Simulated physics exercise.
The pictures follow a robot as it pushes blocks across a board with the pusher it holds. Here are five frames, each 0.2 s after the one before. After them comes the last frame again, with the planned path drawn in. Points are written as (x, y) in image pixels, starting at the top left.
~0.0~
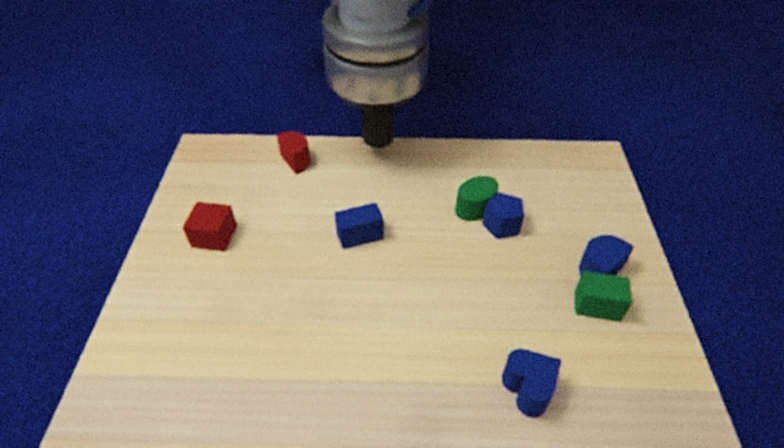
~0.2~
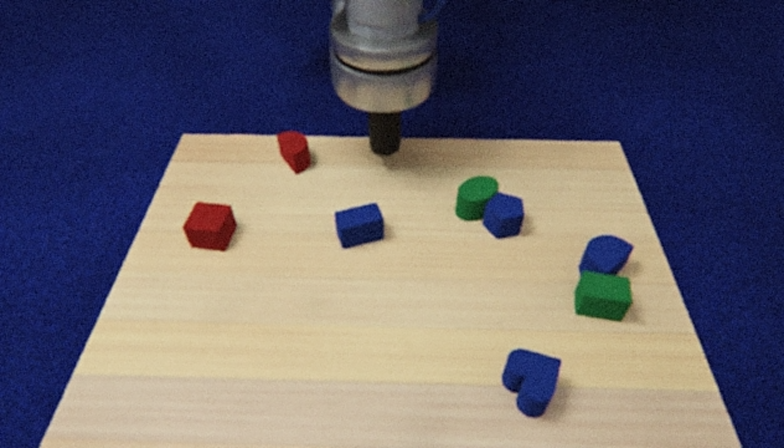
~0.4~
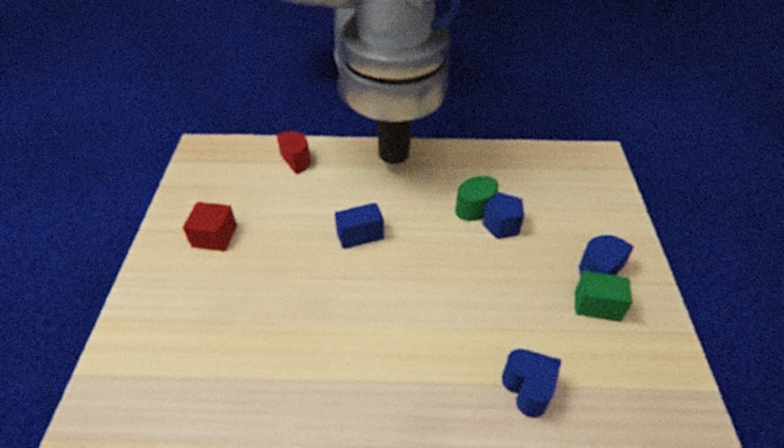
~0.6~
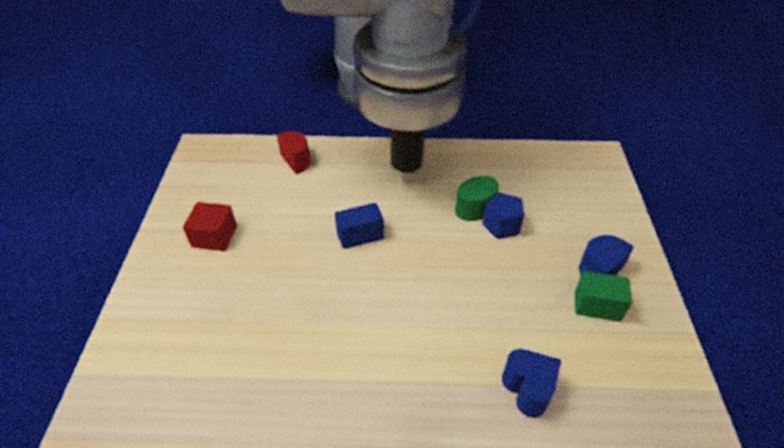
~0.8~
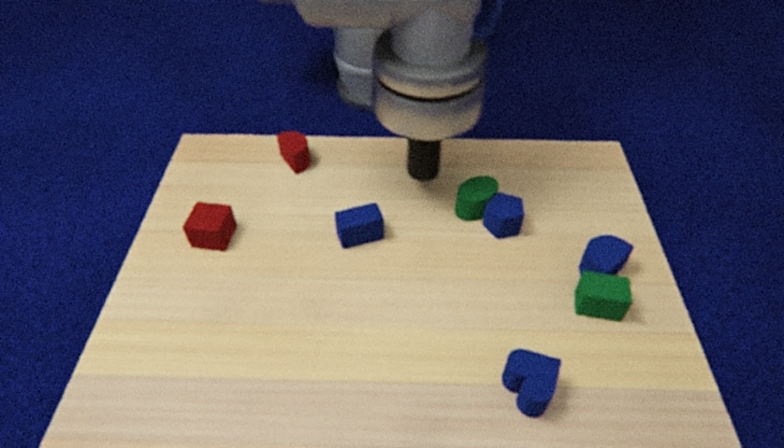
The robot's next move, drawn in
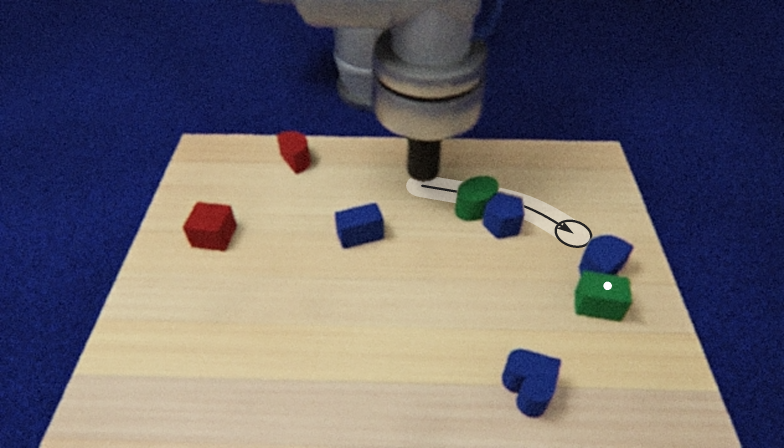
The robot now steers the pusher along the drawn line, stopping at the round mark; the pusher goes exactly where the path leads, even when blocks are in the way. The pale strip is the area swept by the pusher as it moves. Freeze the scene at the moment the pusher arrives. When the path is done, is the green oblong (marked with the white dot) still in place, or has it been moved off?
At the end of the path, the green oblong remains in its old spot.
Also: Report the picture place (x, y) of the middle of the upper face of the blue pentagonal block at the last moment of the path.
The top centre is at (546, 254).
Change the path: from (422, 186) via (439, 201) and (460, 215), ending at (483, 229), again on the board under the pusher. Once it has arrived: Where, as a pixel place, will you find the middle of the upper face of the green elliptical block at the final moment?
I think it will end close to (513, 195).
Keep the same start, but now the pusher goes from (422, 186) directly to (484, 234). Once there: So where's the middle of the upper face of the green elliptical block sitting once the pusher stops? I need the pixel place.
It ends at (511, 196).
The drawn path runs from (422, 186) through (474, 194) and (526, 207) to (573, 233); the dot is on the green oblong.
What follows on the original path. One third of the way, pusher (476, 180); green elliptical block (499, 193); blue pentagonal block (521, 214), turned 20° clockwise.
Two thirds of the way, pusher (530, 192); green elliptical block (545, 212), turned 55° clockwise; blue pentagonal block (543, 237), turned 65° clockwise.
At the end, pusher (579, 219); green elliptical block (566, 234), turned 75° clockwise; blue pentagonal block (546, 254), turned 95° clockwise; green oblong not moved.
